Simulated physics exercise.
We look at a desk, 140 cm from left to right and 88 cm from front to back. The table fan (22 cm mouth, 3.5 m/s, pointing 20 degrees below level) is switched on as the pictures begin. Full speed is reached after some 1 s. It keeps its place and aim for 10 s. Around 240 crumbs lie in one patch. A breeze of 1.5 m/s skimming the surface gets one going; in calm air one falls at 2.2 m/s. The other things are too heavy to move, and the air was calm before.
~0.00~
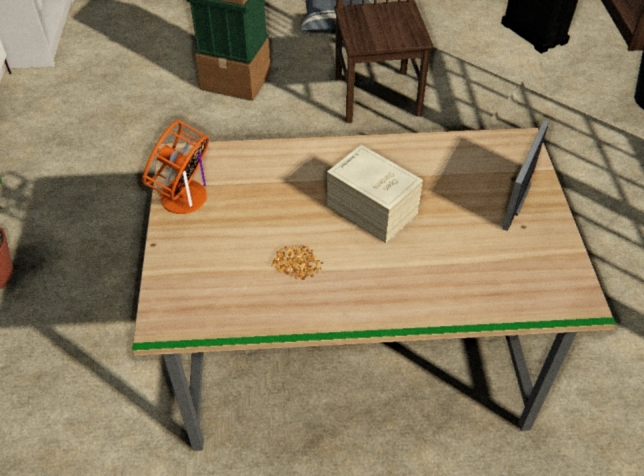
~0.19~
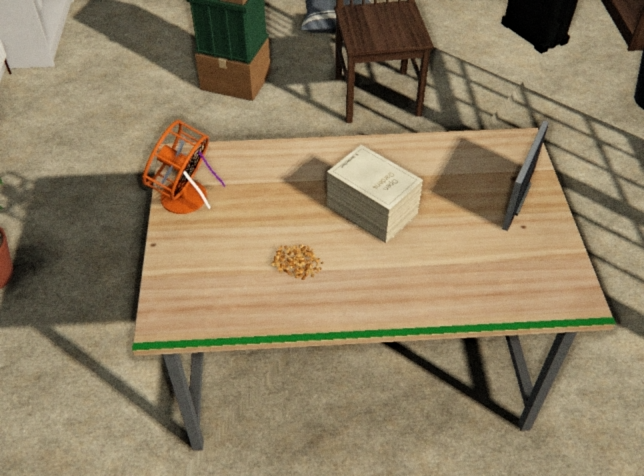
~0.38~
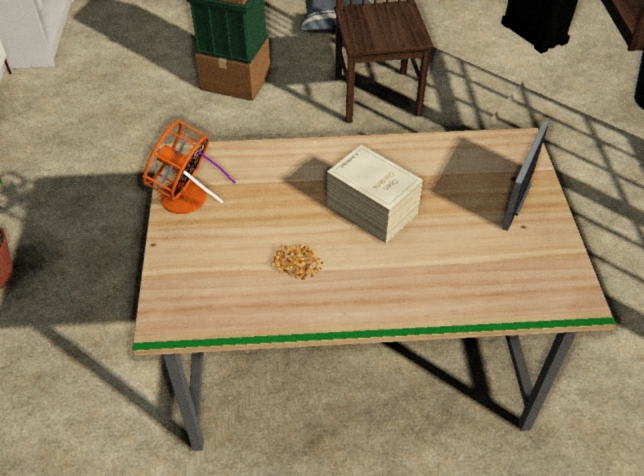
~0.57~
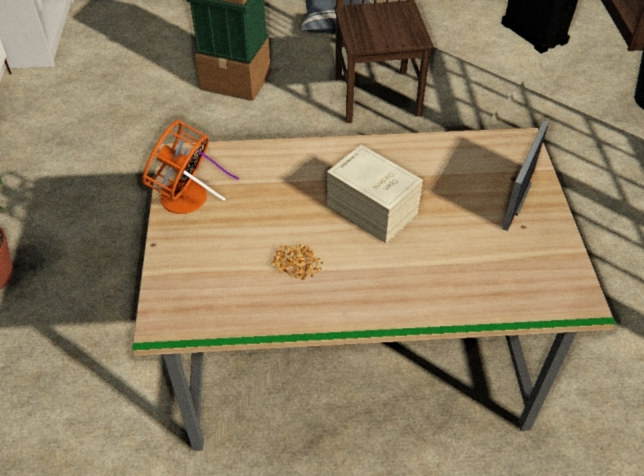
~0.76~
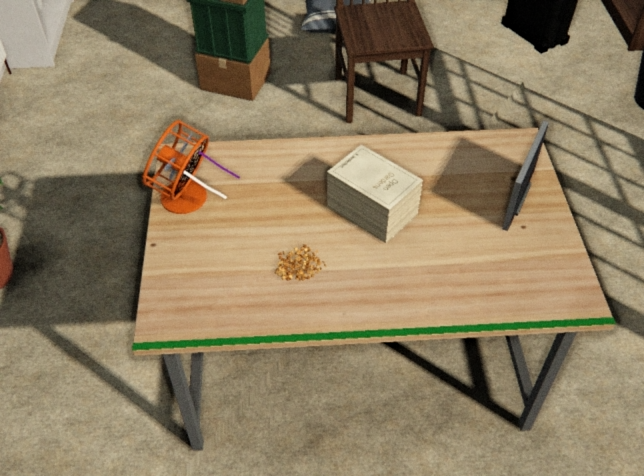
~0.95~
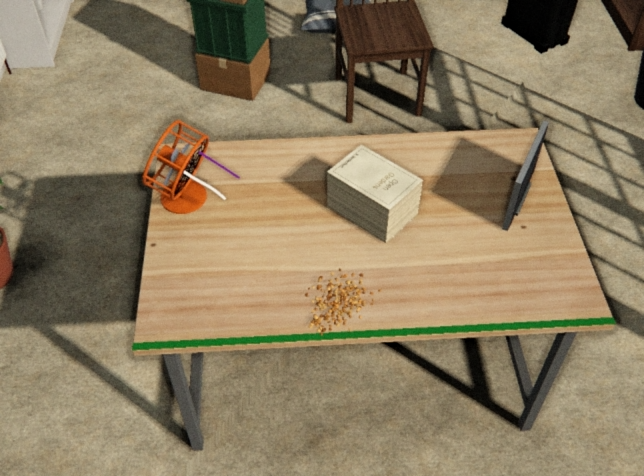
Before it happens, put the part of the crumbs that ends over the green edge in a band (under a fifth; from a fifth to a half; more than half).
The share over the green edge is above half.
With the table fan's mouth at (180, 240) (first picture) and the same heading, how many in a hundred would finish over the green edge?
In that case some 0 per cent.
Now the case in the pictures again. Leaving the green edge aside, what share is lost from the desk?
Near 0 %.
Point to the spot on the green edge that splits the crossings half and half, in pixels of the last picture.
At about (380, 337).
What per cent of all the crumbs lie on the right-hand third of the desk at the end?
Some 0 per cent.
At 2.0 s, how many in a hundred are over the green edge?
Some 100 per cent.
After 2.0 s the count stands so, 100 % are over the green edge.
After 3.2 s the count stands so, 100 % are over the green edge.
After 5.5 s the count stands so, 100 % are over the green edge.
After 10.0 s, at the end, 100 % are over the green edge.
